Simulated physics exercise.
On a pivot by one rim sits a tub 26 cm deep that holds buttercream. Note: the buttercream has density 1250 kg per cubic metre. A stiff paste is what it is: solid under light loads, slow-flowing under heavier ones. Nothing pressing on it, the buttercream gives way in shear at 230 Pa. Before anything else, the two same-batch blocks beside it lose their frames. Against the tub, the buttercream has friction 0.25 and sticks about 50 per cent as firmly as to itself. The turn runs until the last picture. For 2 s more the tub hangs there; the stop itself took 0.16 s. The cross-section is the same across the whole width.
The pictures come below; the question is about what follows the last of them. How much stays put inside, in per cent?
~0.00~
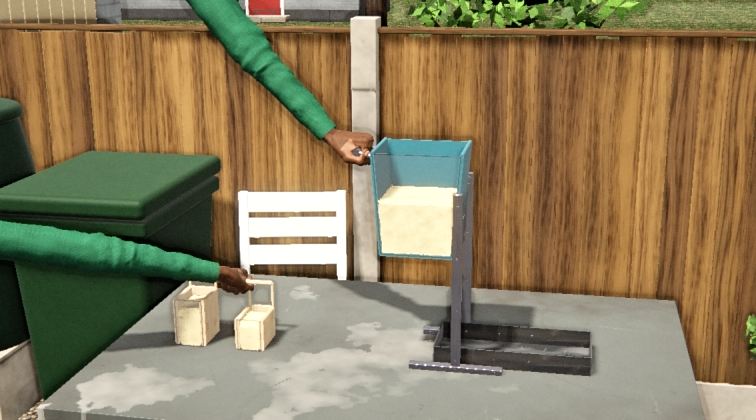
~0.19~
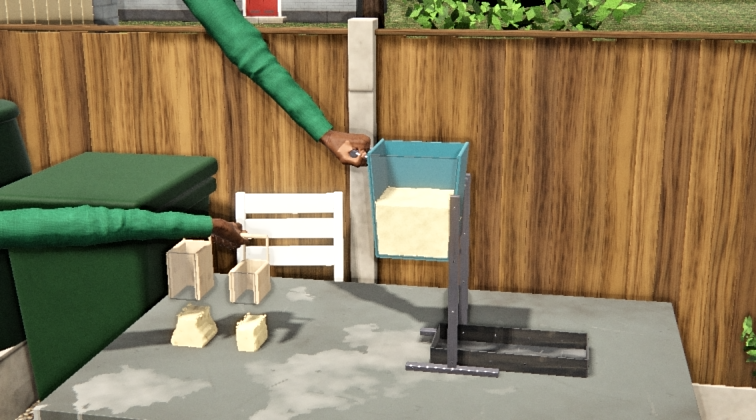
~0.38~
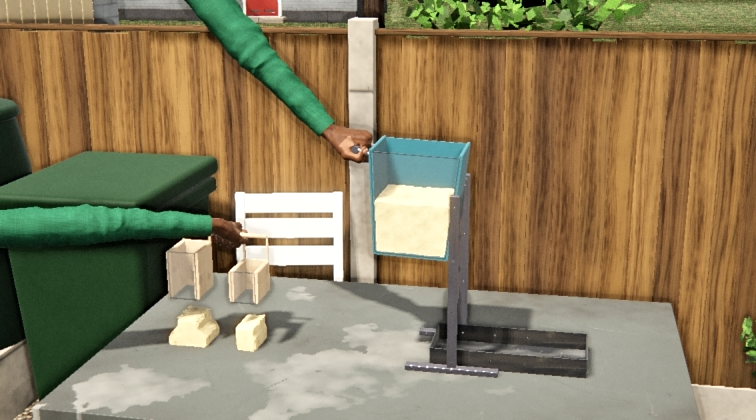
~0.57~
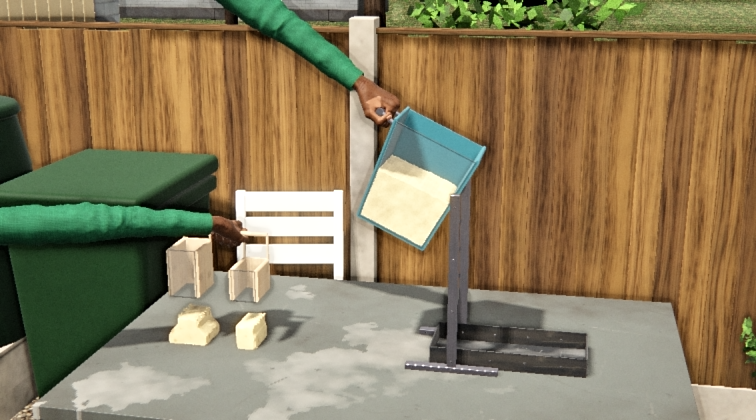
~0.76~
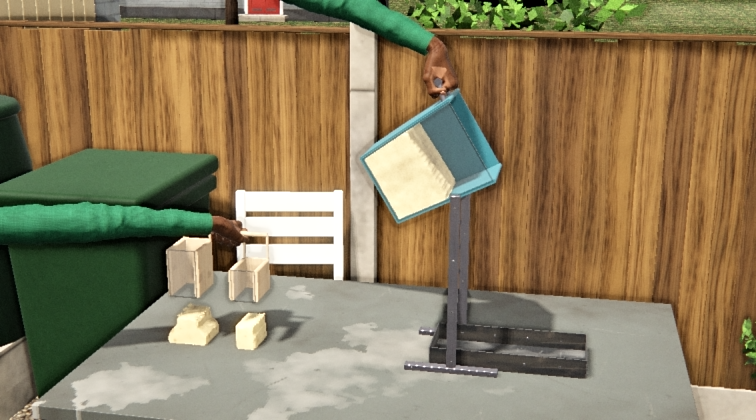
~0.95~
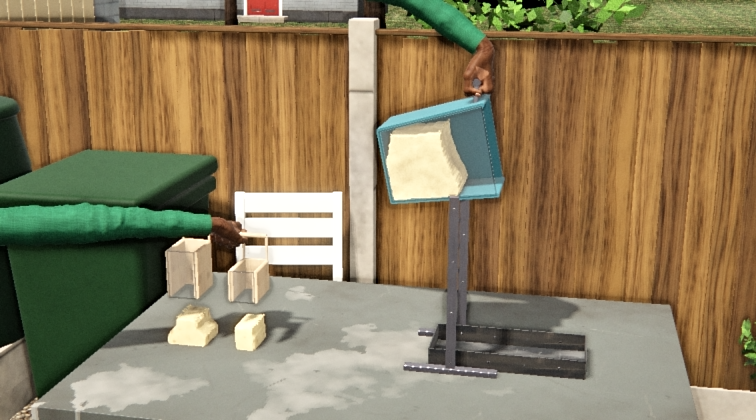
97 %.
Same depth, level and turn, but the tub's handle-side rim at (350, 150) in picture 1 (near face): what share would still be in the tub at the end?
That would leave about 65 % in the tub.
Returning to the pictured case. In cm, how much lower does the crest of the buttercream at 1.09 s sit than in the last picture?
About 3 cm.
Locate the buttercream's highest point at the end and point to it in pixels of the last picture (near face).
The highest point sits at around (467, 157).
After 1.09 s, the tub is at 79 degrees and holds 100 %.
After 1.26 s, the tub is at 79 degrees and holds 98 %.
After 1.43 s, the tub is at 79 degrees and holds 97 %.
After 1.60 s, the tub is at 79 degrees and holds 97 %.
After 2.95 s, the tub is at 79 degrees and holds 97 %.
